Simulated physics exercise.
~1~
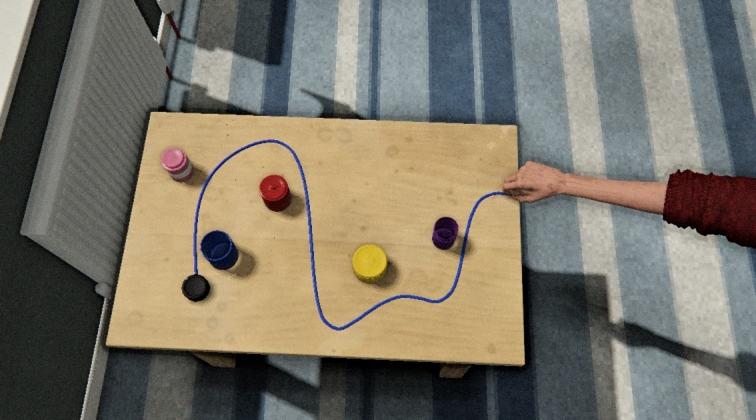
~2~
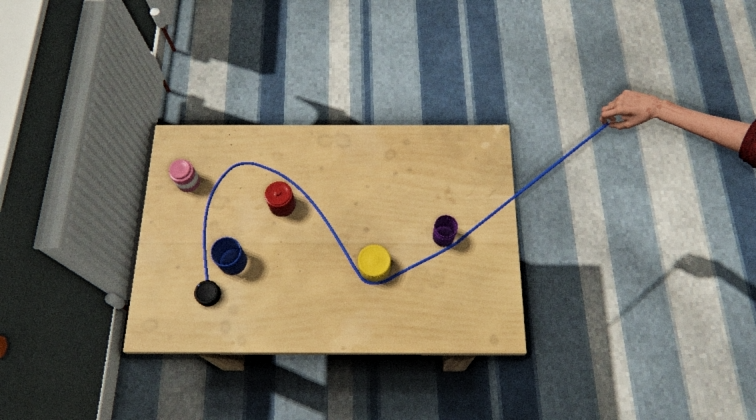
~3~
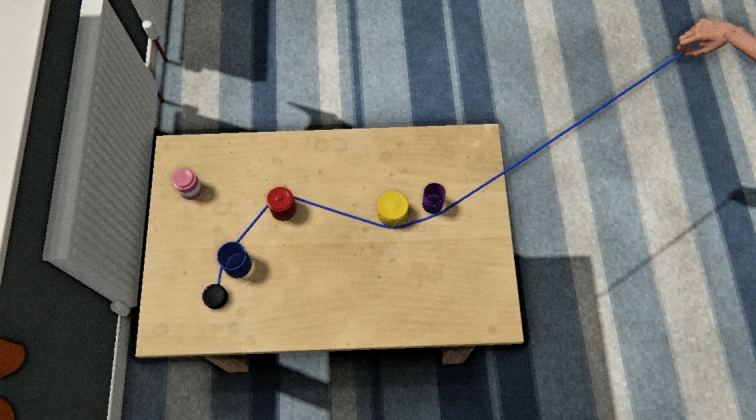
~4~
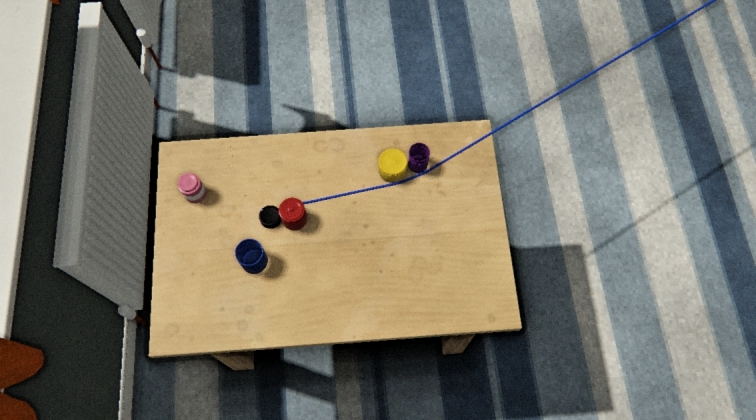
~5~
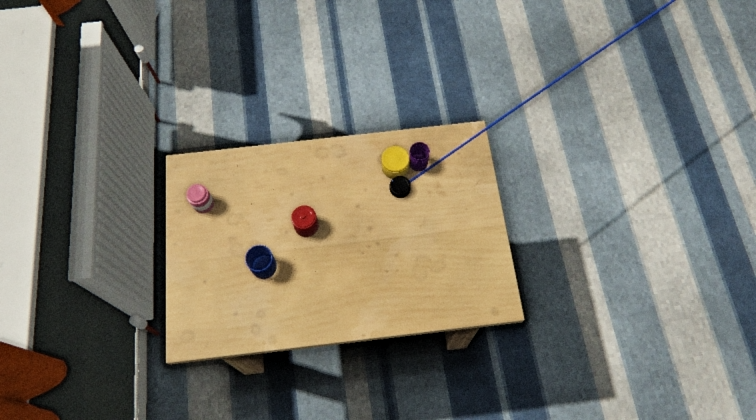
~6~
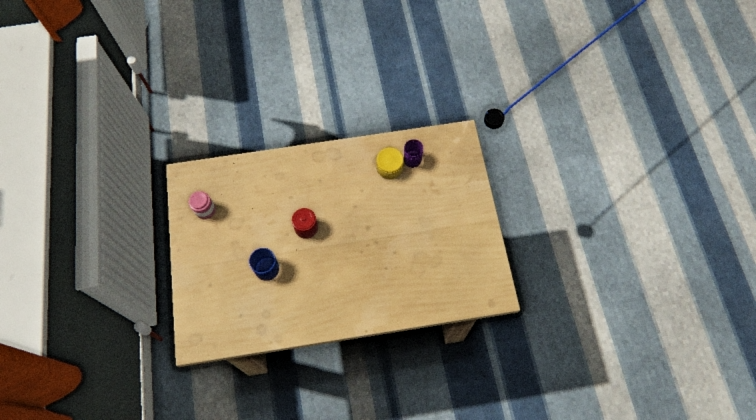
A hand pulls a black reel off a table by its blue cord, dragging yellow and purple containers.
